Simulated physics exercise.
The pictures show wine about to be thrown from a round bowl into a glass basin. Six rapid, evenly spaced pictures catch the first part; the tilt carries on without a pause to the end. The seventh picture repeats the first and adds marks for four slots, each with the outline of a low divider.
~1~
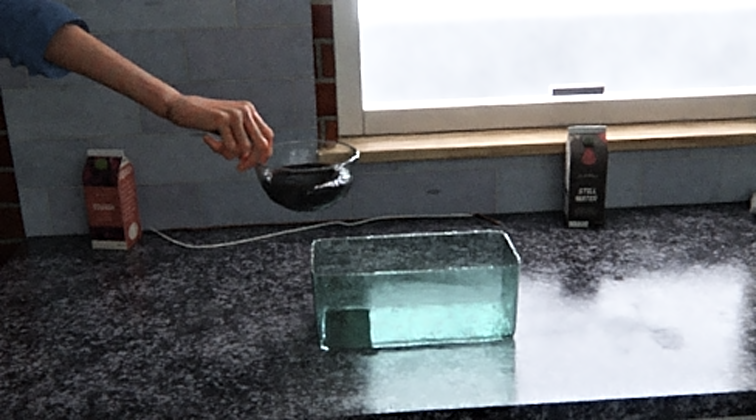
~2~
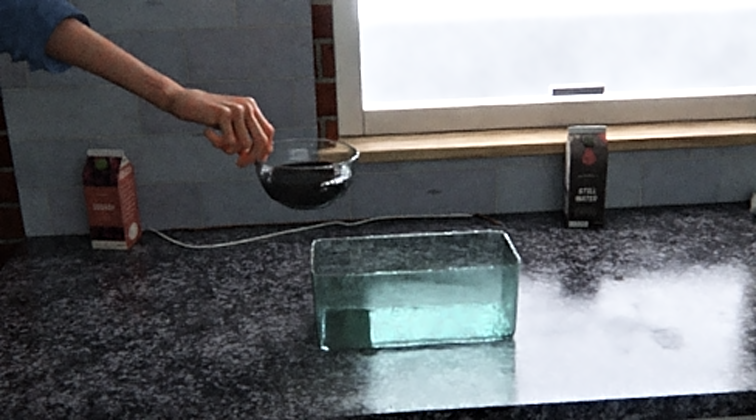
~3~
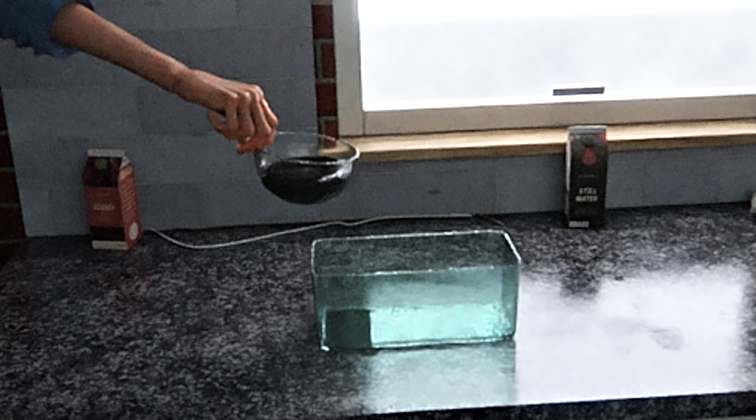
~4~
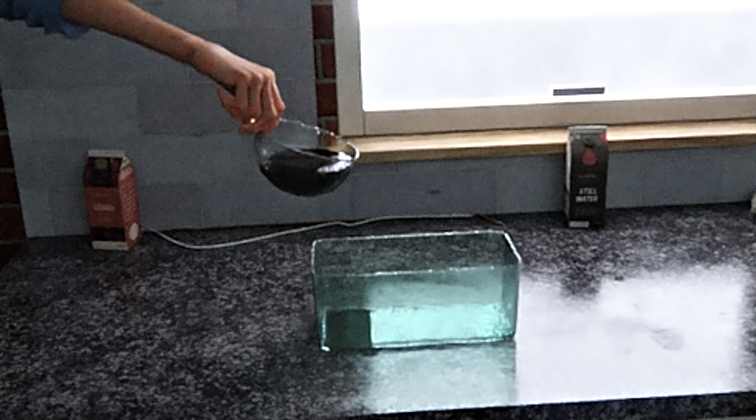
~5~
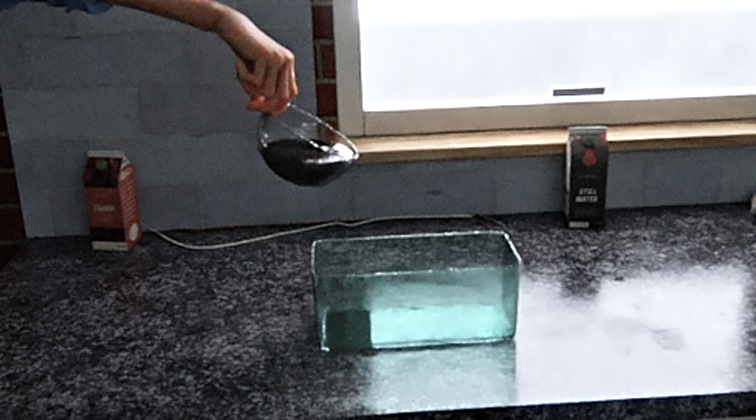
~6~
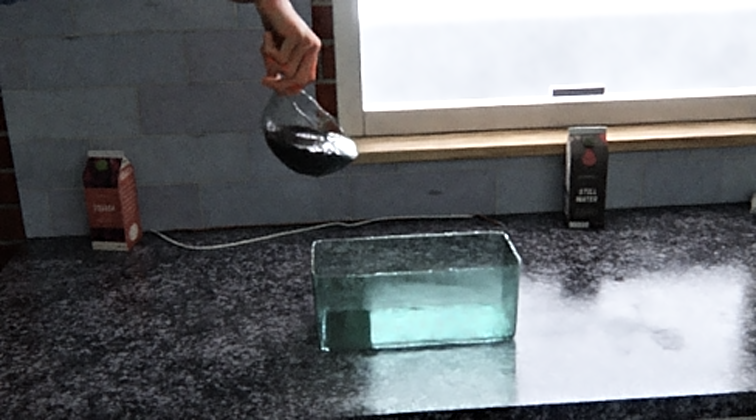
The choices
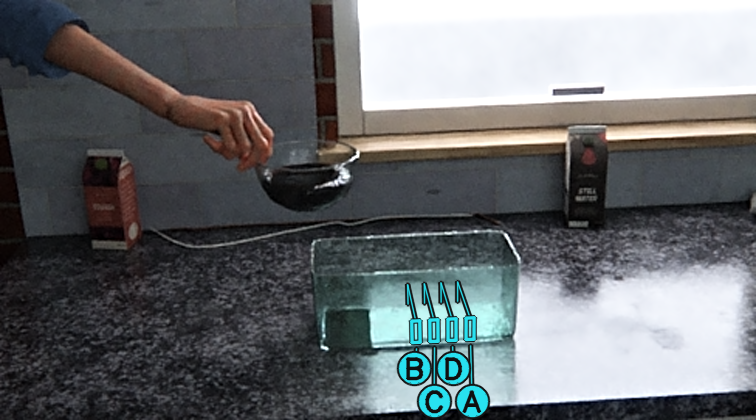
On a dark speckled counter, a hand tilts a bowl of dark liquid above a glass basin.
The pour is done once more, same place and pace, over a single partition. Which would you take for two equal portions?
Take D.
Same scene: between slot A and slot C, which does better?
Here it is slot C.
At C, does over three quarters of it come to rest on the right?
No.
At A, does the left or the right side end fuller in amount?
The left side.
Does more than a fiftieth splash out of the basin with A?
Yes, it does.
On the marked copy, A at (470, 345); B at (416, 348); C at (434, 347); D at (452, 346).
If A is chosen, about 81 % ends left of the wall and 12 % right of it; 7 % is lost outside.
If B is chosen, about 24 % ends left of the wall and 66 % right of it; 10 % is lost outside.
If C is chosen, about 29 % ends left of the wall and 60 % right of it; 11 % is lost outside.
If D is chosen, about 49 % ends left of the wall and 40 % right of it; 10 % is lost outside.
